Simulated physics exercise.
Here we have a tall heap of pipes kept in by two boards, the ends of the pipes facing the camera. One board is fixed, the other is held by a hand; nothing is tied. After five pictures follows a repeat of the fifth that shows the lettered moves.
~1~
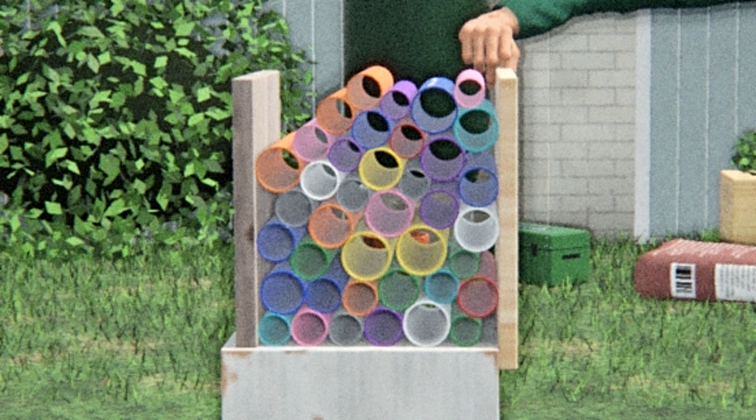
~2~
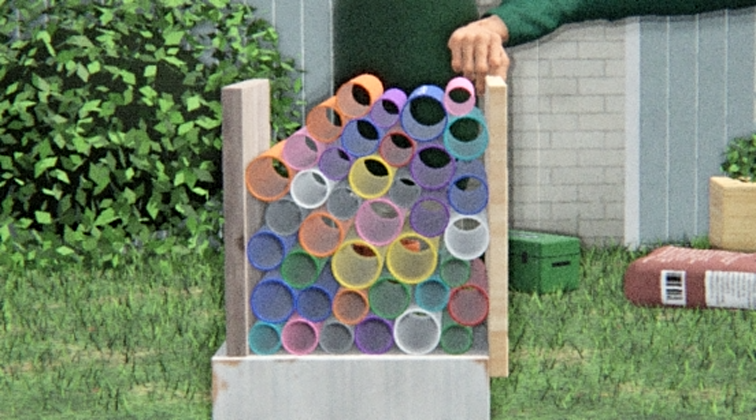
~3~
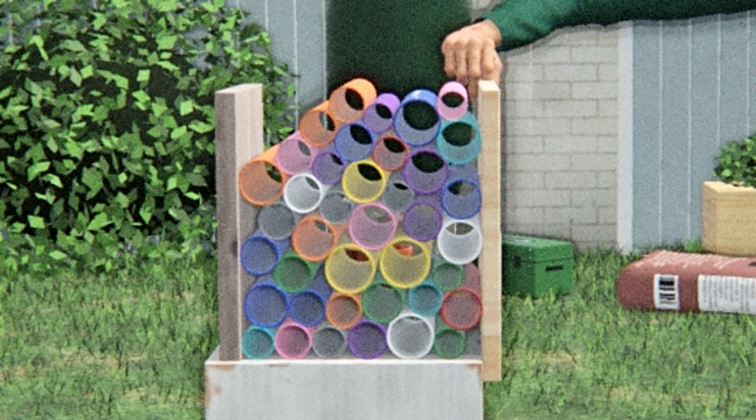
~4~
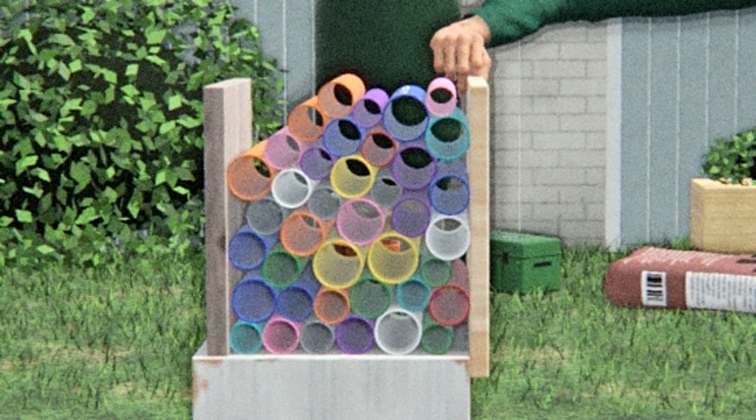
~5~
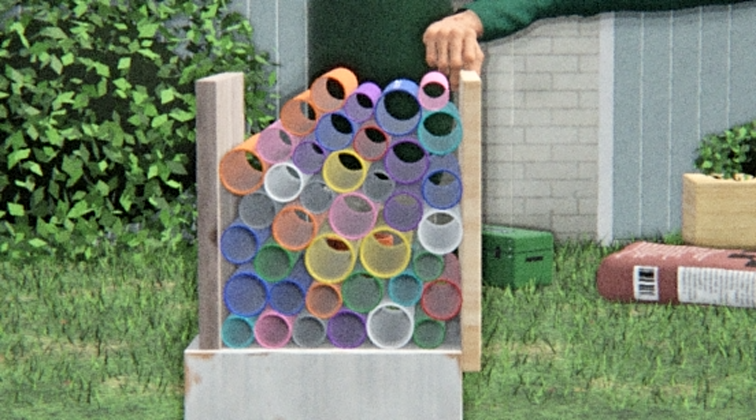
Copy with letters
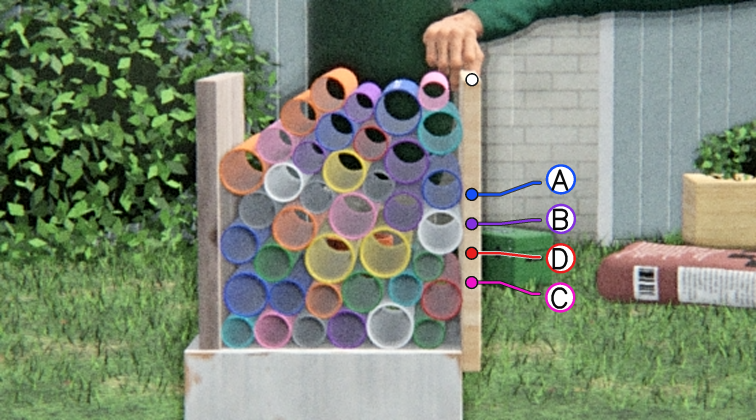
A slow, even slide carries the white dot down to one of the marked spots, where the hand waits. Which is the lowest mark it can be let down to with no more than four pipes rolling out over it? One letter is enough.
It can be let down to A.
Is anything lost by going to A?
At A: Yes.
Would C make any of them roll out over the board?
Yes, at C.
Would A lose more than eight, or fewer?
At A, fewer than eight.
On the marked copy, A at (471, 195); B at (471, 224); C at (471, 282); D at (471, 253); the white dot at (472, 80).
Taking A. A third of the way, top of the board (463, 133).
Two thirds of the way, top of the board (463, 193).
When it is over, top of the board (463, 194), three out over the board.
As for the rest, B more than four out over the board; C more than four out over the board; D more than four out over the board.
